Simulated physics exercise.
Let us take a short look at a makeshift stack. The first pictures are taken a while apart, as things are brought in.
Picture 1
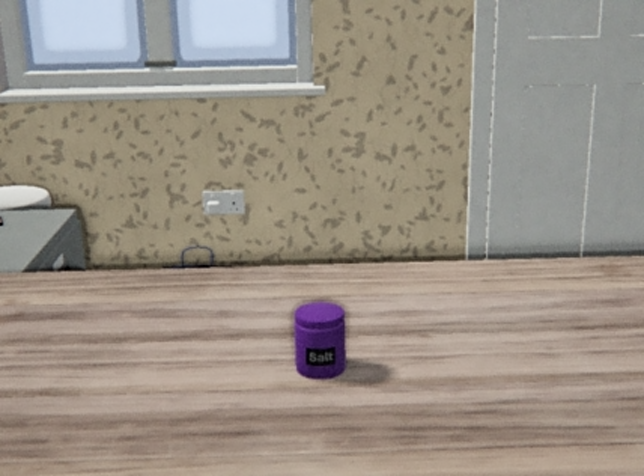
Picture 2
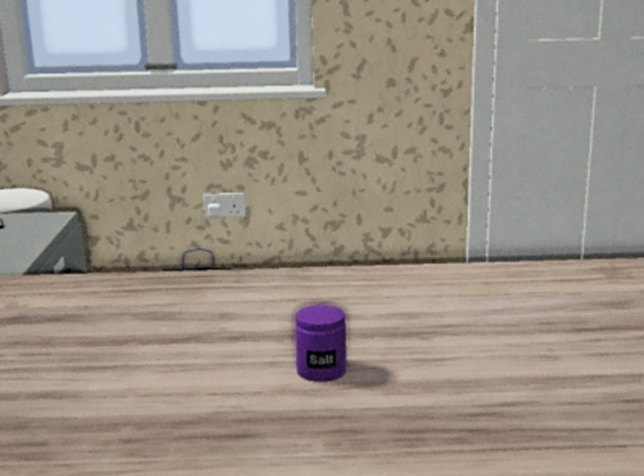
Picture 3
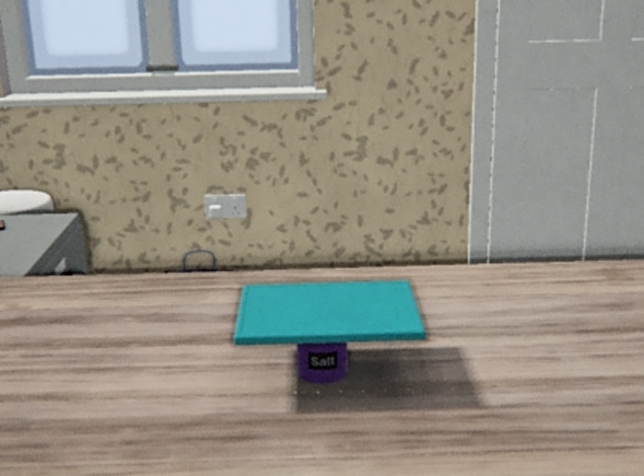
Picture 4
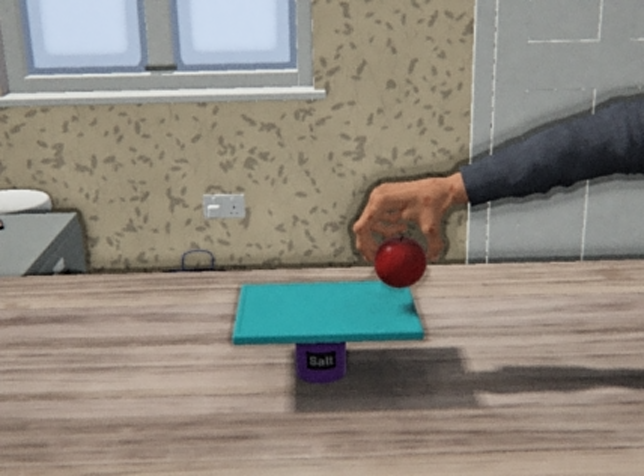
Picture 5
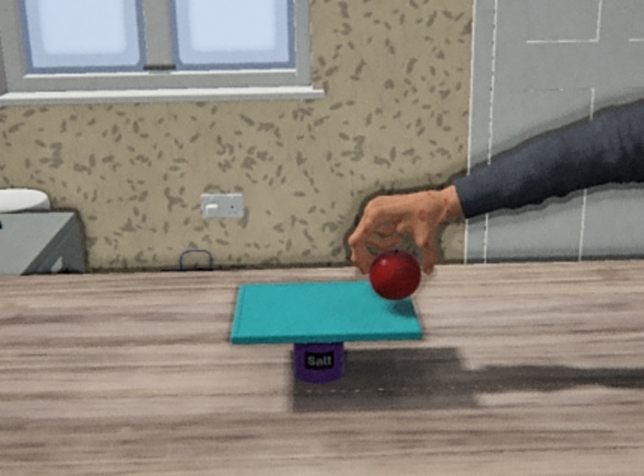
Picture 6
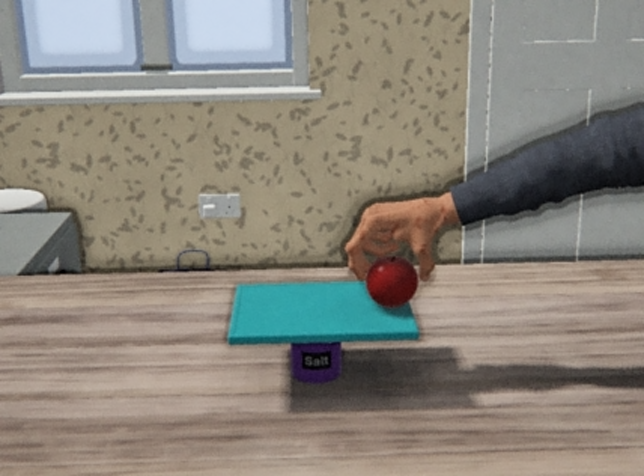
At first, a small purple jar labelled as salt stands alone on a wooden surface, and then a flat turquoise lid appears balanced on top of it. A hand reaches in from the right holding a red apple and lowers it slightly onto the lid's right side, keeping hold of it.
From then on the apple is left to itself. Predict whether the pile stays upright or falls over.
Prediction: It falls over.
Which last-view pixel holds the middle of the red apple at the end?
Roughly pixel (414, 348) in the last picture.
Then, 0.30 s past the last view, red apple now fallen; turquoise lid rocked 62° from its first pose.
Then, 0.40 s past the last view, turquoise lid rocked 75° from its first pose.
Then, 0.90 s past the last view, turquoise lid rocked 56° from its first pose.
Finally, fallen, red apple; down or leaning hard in the stack, turquoise lid; purple jar still in place. Final places as the last picture's camera would see them, red apple near (414, 348). The stack gives way.
